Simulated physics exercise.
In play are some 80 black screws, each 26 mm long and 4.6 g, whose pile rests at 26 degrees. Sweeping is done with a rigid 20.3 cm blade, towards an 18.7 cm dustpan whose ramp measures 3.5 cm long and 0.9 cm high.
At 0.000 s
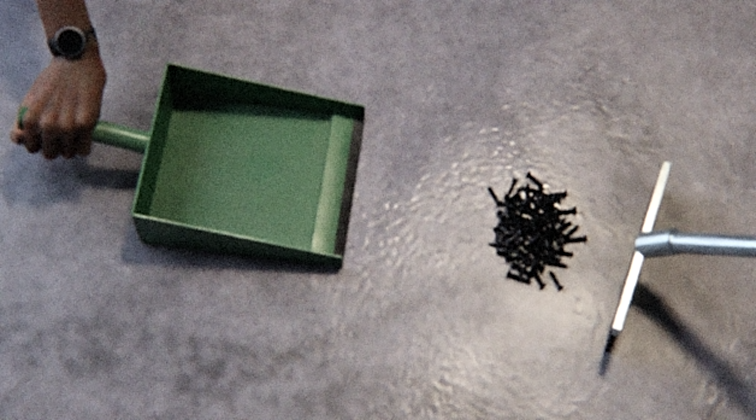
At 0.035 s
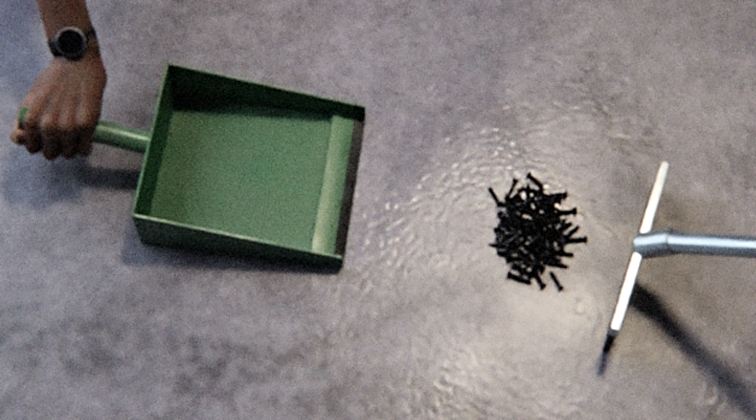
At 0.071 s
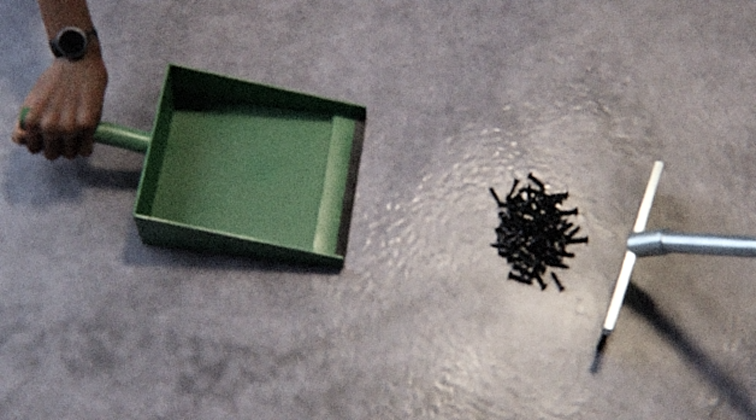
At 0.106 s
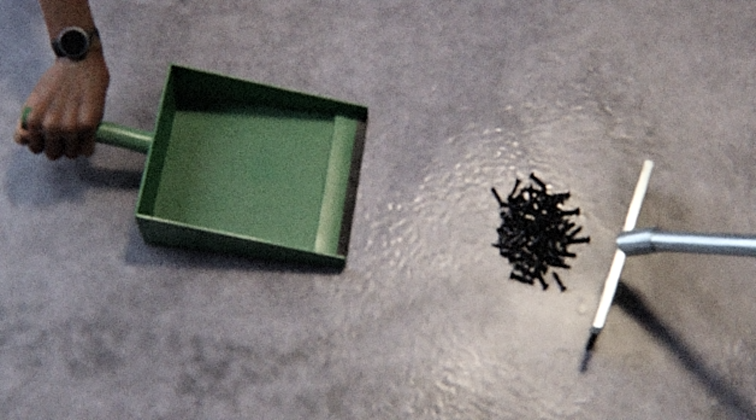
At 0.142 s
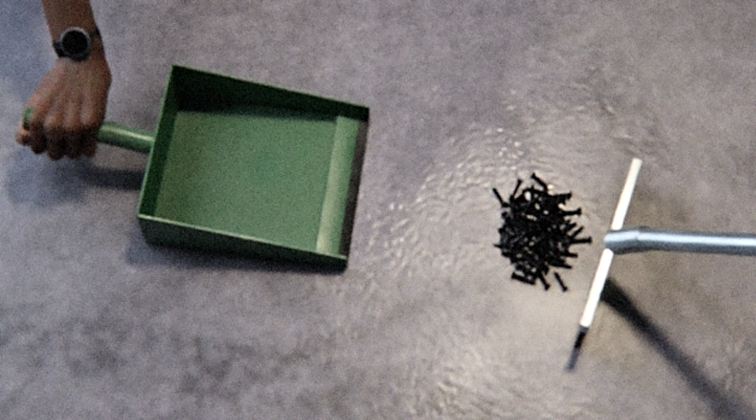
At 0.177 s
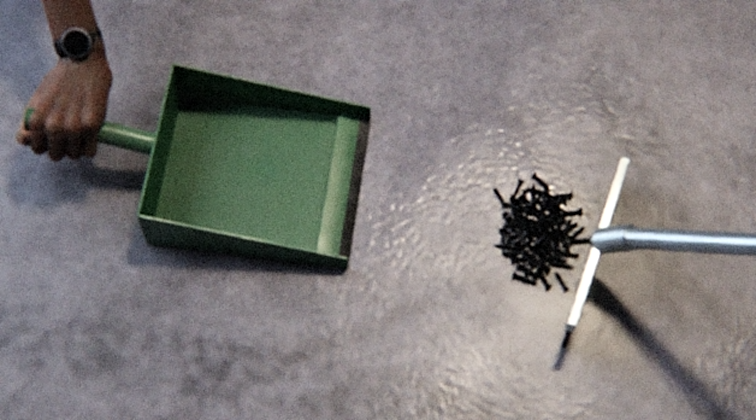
A hand with a dark watch on its wrist grips the handle of a green dustpan at the left of a mottled grey floor, seen from above. The pan's open side faces a small heap of black screws right of centre, with a pale blade on a metallic pole beyond it. The blade slides steadily left until it is close beside the heap, while the pan and screws stay practically still.
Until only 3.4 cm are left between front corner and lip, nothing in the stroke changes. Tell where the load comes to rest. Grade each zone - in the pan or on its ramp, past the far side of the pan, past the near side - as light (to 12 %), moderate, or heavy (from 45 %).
Pan - light, far side - light, near side - light.
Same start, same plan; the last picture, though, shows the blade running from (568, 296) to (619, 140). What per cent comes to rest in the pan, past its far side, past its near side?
Final per cent - pan 5, far 20, near 5.
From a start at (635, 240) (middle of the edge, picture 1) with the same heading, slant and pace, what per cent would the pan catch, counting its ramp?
It would come to about 0 in a hundred.
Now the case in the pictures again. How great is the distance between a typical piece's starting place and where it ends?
16 cm, roughly.
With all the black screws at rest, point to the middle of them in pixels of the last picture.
Est. centre at rest: (390, 206) px.
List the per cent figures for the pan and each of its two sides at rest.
Final, in %: Pan 0, far side 0, near side 0.
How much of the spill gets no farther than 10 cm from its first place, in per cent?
I'd estimate roughly 0 per cent.
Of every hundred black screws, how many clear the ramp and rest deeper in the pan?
Something like 0 per cent of the whole.
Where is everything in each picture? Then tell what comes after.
The first picture shows blade from (616, 330) to (665, 170), moved 0.0 cm, 0 of the pieces shifted so far; middle of the pieces at (532, 233); pan at (238, 176).
The second picture shows blade from (614, 330) to (663, 170), moved 0.2 cm, 0 of the pieces shifted so far; middle of the pieces at (532, 233).
The third picture shows blade from (608, 330) to (657, 170), moved 1.0 cm, 0 of the pieces shifted so far; middle of the pieces at (533, 234).
The fourth picture shows blade from (597, 328) to (647, 169), moved 2.3 cm, 0 of the pieces shifted so far; middle of the pieces at (535, 234).
The fifth picture shows blade from (585, 327) to (635, 167), moved 3.7 cm, 0 of the pieces shifted so far; middle of the pieces at (537, 234).
The sixth picture shows blade from (572, 326) to (623, 166), moved 5.1 cm, 0 of the pieces shifted so far; middle of the pieces at (538, 234); pan at (244, 178). Its pace works out near 0.40 m/s.
After 0.43 s, middle of the blade 16 cm from the lip; 0 % over the lip, far side 0 %, near side 0 %.
After 0.59 s, middle of the blade 9 cm from the lip; 0 % over the lip, far side 0 %, near side 0 %.
After 0.88 s, middle of the blade 6 cm from the lip; 0 % over the lip, far side 0 %, near side 0 %.
At rest (1.2 s), pan 0 %, far side 0 %, near side 0 %, in front of the lip or behind the blade 100 %.
